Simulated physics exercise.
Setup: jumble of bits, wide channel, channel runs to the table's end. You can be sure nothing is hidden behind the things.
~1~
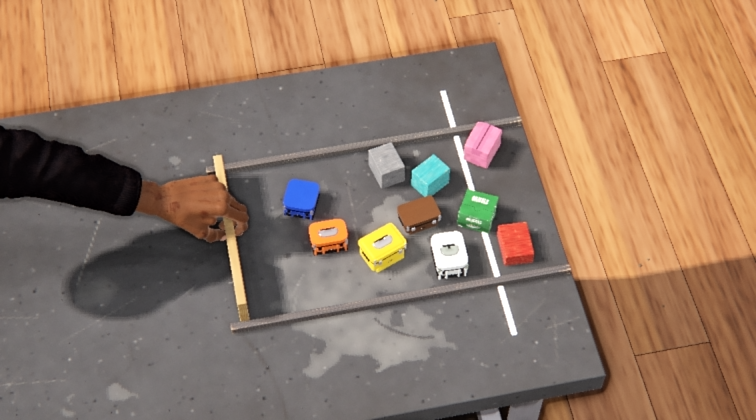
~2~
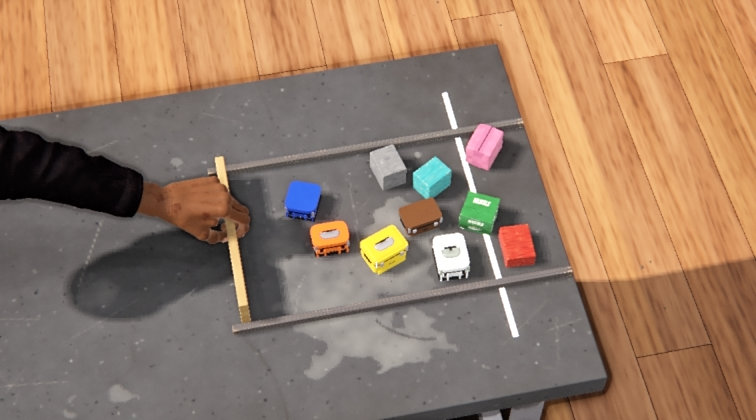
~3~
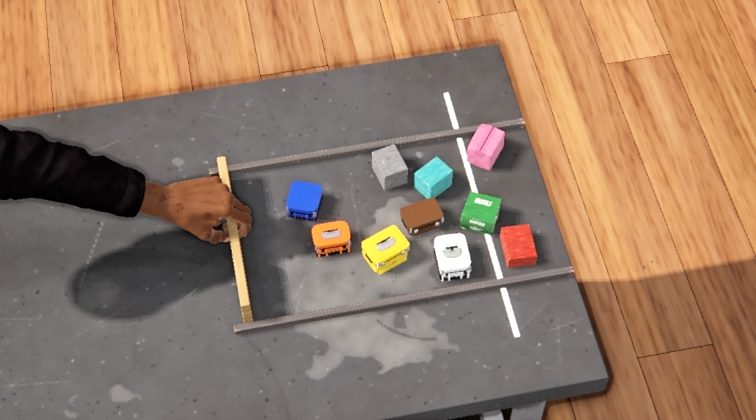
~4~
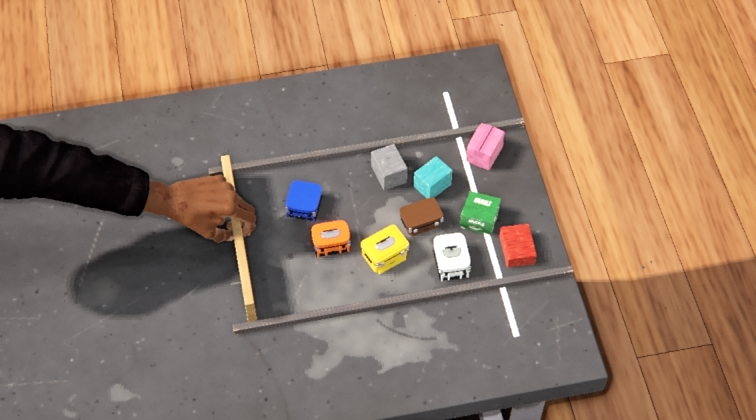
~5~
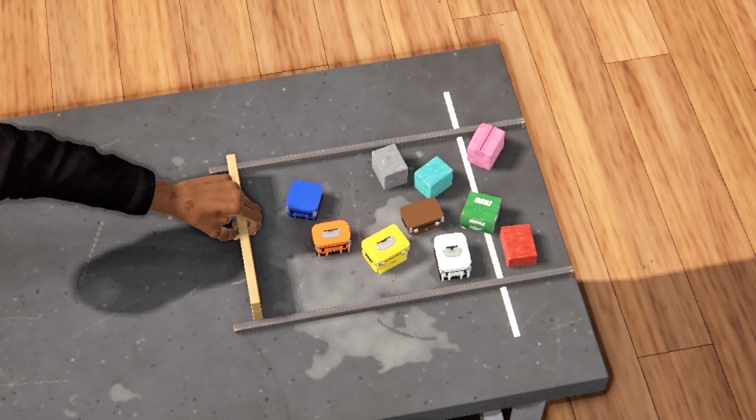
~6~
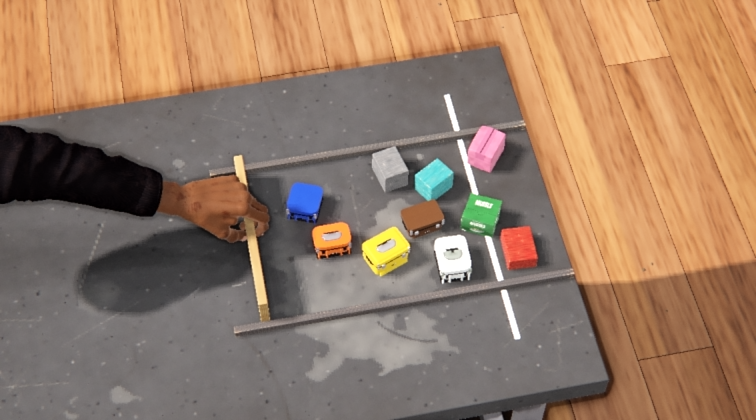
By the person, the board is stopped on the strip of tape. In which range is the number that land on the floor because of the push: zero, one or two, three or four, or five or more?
One or two leave.
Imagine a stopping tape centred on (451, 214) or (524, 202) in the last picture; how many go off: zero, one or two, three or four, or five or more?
Counts by place: None, then five or over.
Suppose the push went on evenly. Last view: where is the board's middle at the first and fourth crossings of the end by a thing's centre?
Near (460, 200) first, near (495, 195) second.
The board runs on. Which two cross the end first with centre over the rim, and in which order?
The green box goes first, followed by the red block.
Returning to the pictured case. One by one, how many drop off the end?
Exactly 2.
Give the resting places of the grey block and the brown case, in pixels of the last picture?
First (479, 141), then (534, 203).
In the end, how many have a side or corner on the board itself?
It ends up touching 4.
Soon after, none off yet; red block at rest near (519, 248); pink box at rest near (486, 149); green box at rest near (481, 215).
Then, none off yet; red block at rest near (519, 248); pink box at rest near (486, 149); green box moving near (485, 214).
Further on, none off yet; red block moved about its own width near (542, 243); pink box at rest near (486, 149); green box moved well along near (536, 199).
At rest, the number that fall off is one or two; fallen, green box and red block.
